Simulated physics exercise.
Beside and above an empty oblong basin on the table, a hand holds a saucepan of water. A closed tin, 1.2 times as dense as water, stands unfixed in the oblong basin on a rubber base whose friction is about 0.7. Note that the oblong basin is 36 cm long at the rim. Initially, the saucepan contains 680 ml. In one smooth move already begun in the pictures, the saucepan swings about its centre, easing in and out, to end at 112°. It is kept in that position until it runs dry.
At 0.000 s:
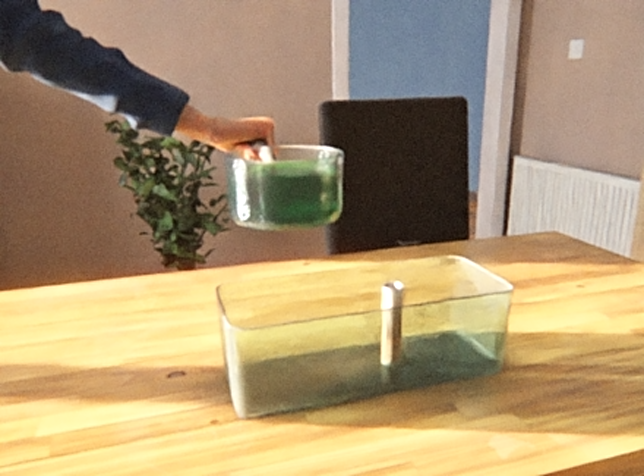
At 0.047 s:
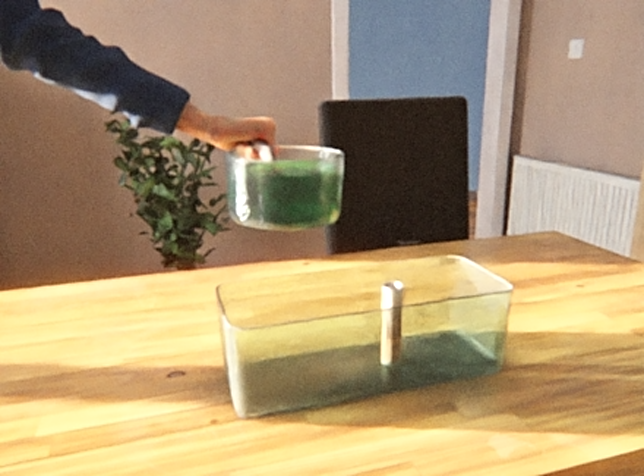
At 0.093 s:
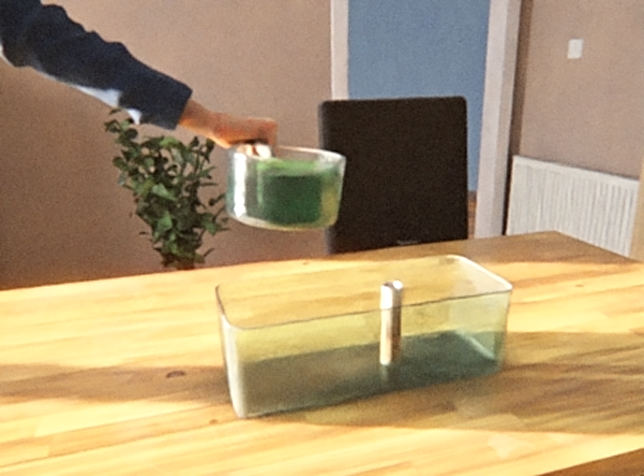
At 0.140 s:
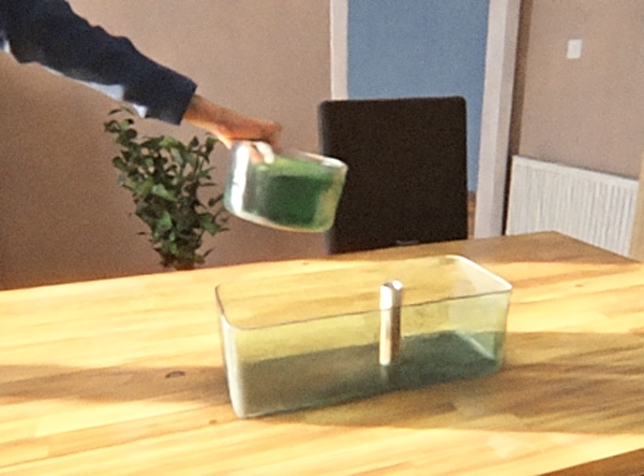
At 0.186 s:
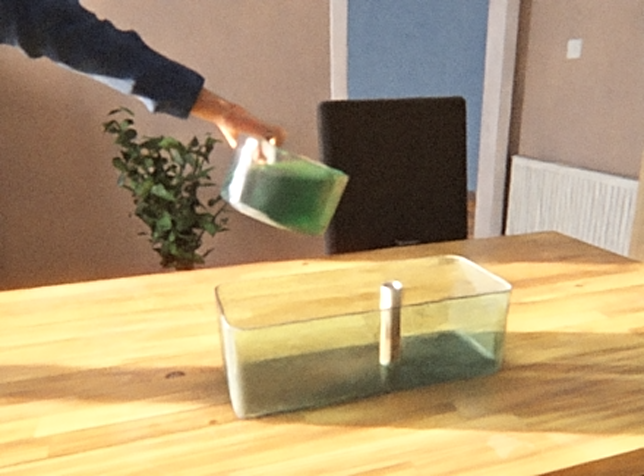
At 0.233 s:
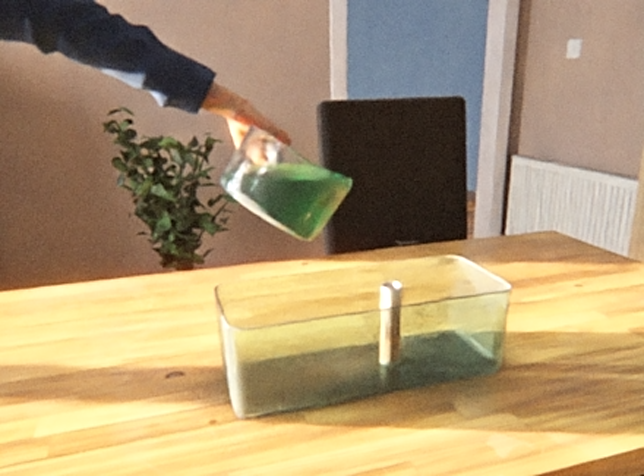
We see a dark-sleeved arm holding a clear vessel of green liquid above a see-through oblong basin on a wooden table, tilting it rightward, slightly at first and then more steeply, as the liquid shifts toward the lowered side.
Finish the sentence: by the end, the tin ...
By the end, the tin has toppled.
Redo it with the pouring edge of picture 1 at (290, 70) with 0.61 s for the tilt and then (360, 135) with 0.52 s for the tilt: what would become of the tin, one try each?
Try 1: Still standing; try 2: Tipped over.
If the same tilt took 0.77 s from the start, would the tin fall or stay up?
In that case the tin overturns.
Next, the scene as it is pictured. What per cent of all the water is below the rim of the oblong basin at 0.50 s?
Some 34 per cent.
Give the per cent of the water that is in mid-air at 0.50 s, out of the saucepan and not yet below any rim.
Estimate: Some 44 % of the total.
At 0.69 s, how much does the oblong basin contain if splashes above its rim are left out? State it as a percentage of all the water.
Roughly 92 per cent.
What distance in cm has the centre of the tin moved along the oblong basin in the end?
Looks like roughly 7.5 cm in total.
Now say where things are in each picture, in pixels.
The first picture shows tilt 0°; pouring edge (339, 152); surface from (229, 172) to (336, 166); the oblong basin's rim runs from (222, 307) to (486, 272); the tin's top is at (393, 290).
The second picture shows tilt 2°; pouring edge (340, 154); surface from (229, 172) to (336, 166).
The third picture shows tilt 6°; pouring edge (341, 158); surface from (230, 171) to (336, 167).
The fourth picture shows tilt 14°; pouring edge (343, 166); surface from (230, 171) to (338, 169).
The fifth picture shows tilt 24°; pouring edge (344, 177); surface from (228, 173) to (342, 171).
The sixth picture shows tilt 36°; pouring edge (343, 189); surface from (225, 172) to (342, 180); 3 per cent is over the edge.
After 0.50 s the tilt is 103° and 23 per cent is still to pour; the tin stands where it began.
After 0.69 s the tilt is 112° and 3 per cent is still to pour; the tin leans 7°.
After 0.89 s the tilt is 112° and 0 per cent is still to pour; the tin leans 45°.
After 1.11 s the tilt is 112° and 0 per cent is still to pour; the tin lies on its side.
In the end the tin lies on its side.
